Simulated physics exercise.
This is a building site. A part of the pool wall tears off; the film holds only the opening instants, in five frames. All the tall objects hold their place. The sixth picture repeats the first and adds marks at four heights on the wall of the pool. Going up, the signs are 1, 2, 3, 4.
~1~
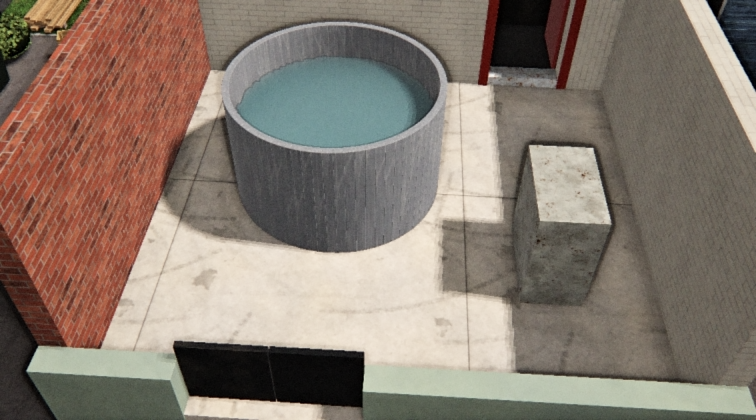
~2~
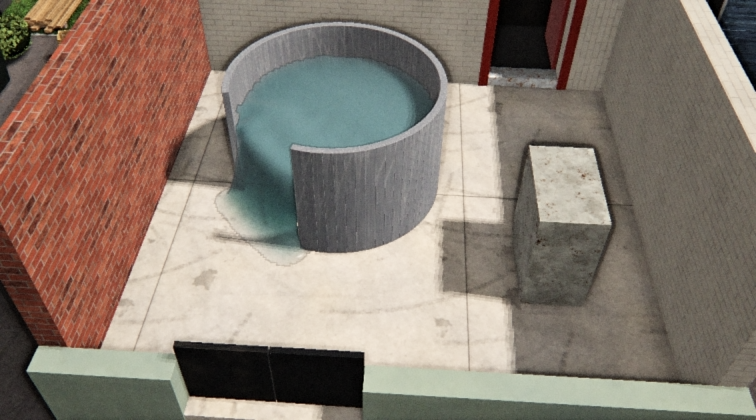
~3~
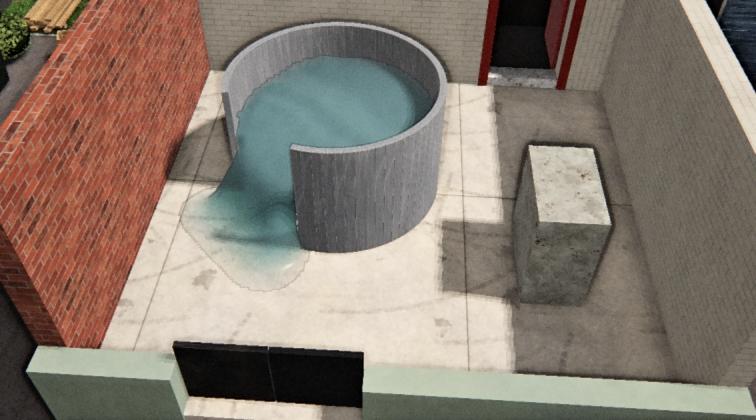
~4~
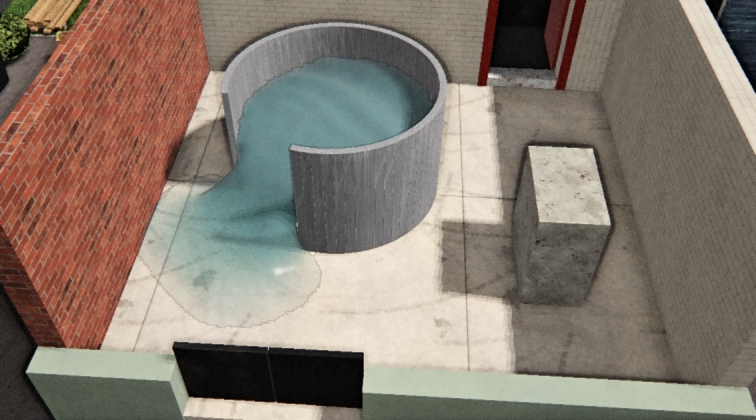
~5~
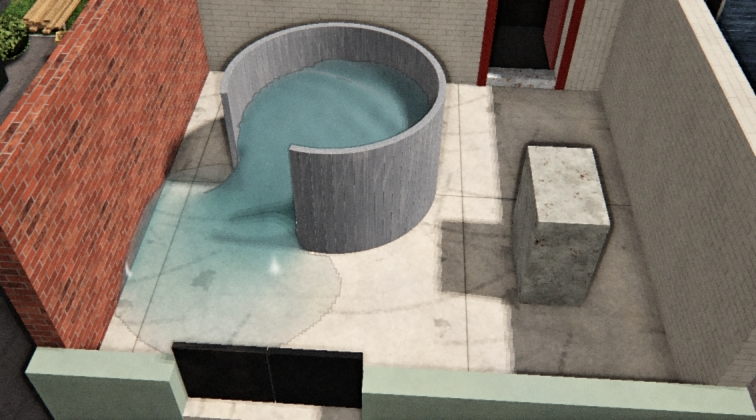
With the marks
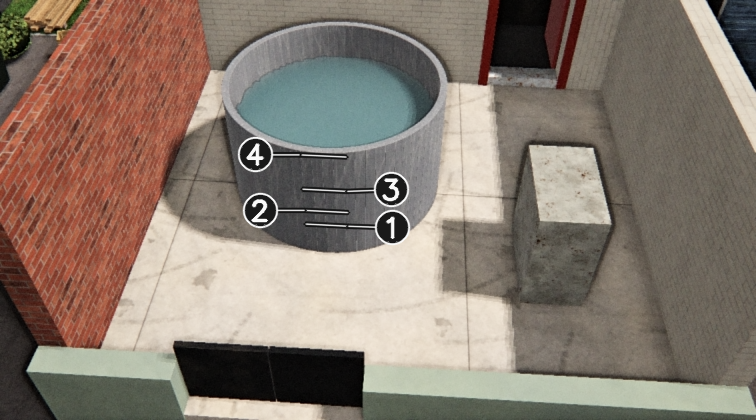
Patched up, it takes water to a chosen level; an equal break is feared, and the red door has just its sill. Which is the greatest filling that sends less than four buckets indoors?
2.
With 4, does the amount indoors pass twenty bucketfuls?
Yes.
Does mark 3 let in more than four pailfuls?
Yes.
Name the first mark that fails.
That would be 3.
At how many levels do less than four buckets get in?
Two of the four.
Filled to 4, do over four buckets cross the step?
Yes, it does.
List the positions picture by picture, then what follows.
The first picture shows water in the pool at rest, its middle at (336, 111); foot of the red doorway at (521, 86); shut gate at (271, 356).
In the second picture, 2 % of the ground under water, visible out to (289, 258).
In the third picture, 5 % of the ground under water, visible out to (271, 281).
In the fourth picture, 11 % of the ground under water, visible out to (190, 302).
In the fifth picture, 16 % of the ground under water, visible out to (128, 290).
In white, 1 at (327, 225); 2 at (326, 211); 3 at (324, 190); 4 at (322, 155); from the bottom up 1, 2, 3, 4.
Choosing 1, nothing gets over.
Choosing 2, a splash gets over, under a bucket.
Choosing 3, about 9 bucketfuls get in.
Choosing 4, dozens of bucketfuls pour in.
